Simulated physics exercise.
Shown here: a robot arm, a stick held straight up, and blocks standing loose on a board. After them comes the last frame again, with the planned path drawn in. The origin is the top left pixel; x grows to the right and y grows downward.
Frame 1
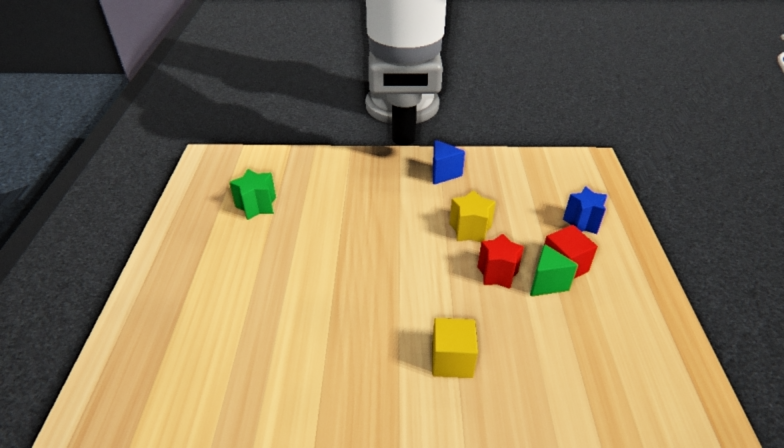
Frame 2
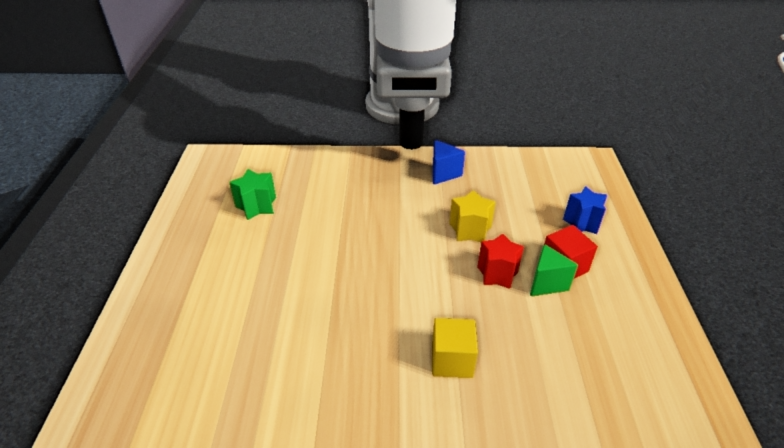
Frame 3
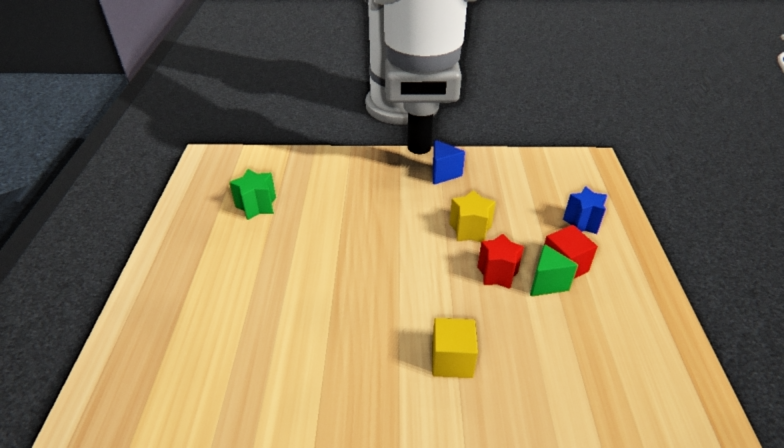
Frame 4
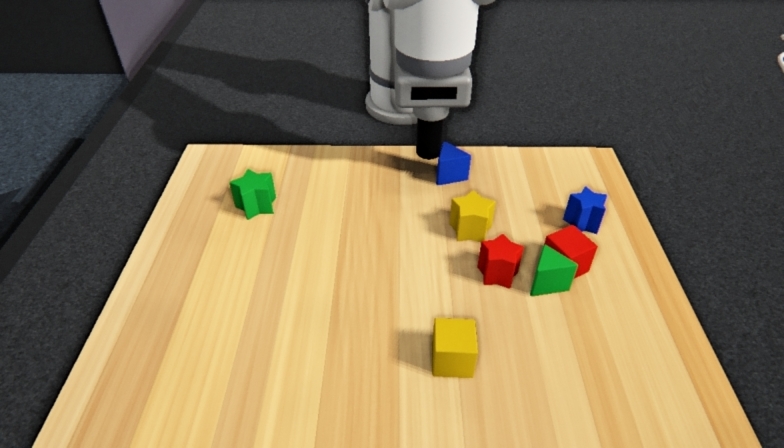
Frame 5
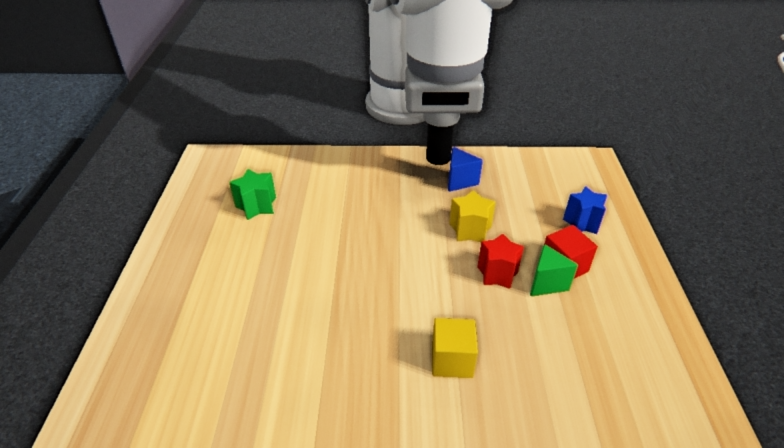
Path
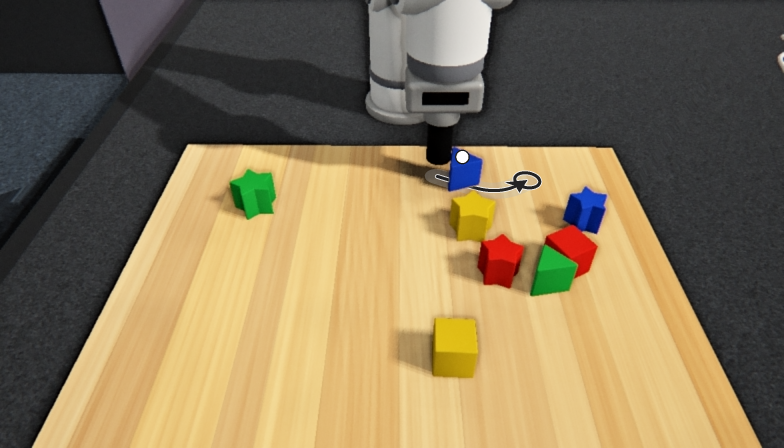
The clip opens on a robot arm holding a dark stick upright at the far edge of a wooden board scattered with colored blocks. The arm moves the stick slightly right and nearer until it meets the blue triangular block, then nudges that block a short way toward the right, while the other blocks stay still.
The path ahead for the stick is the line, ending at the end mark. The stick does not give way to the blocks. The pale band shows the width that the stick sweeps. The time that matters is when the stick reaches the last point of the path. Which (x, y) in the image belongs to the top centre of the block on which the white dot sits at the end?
(531, 176)
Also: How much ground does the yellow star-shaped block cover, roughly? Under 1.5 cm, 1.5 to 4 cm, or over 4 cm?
My estimate: Under 1.5 cm.
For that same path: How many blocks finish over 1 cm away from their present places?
A single block is moved.
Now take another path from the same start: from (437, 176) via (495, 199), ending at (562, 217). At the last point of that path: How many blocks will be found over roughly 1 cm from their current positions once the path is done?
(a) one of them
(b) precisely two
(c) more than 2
b: Precisely two.
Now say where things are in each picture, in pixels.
Tip of the stick at (404, 139), middles of tops, blue triangular block at (445, 150), yellow star-shaped block at (474, 204), in the first picture.
Stick at (411, 143), nothing pushed, in the second picture.
Stick at (419, 148), nothing pushed, in the third picture.
Stick at (428, 153), blue triangular block at (451, 152), in the fourth picture.
Stick at (438, 159), blue triangular block at (462, 157), yellow star-shaped block at (474, 204), in the fifth picture.
The line goes from (437, 176) by way of (468, 186) and (501, 190) to (527, 180); the dot is on the blue triangular block.
The first path, step by step. One third of the way, stick at (470, 168); blue triangular block at (494, 168), turned 15° clockwise.
Two thirds of the way, stick at (504, 172); blue triangular block at (526, 176), turned 45° clockwise.
At the end, stick at (531, 162); blue triangular block at (531, 176), turned 60° clockwise; yellow star-shaped block unmoved.
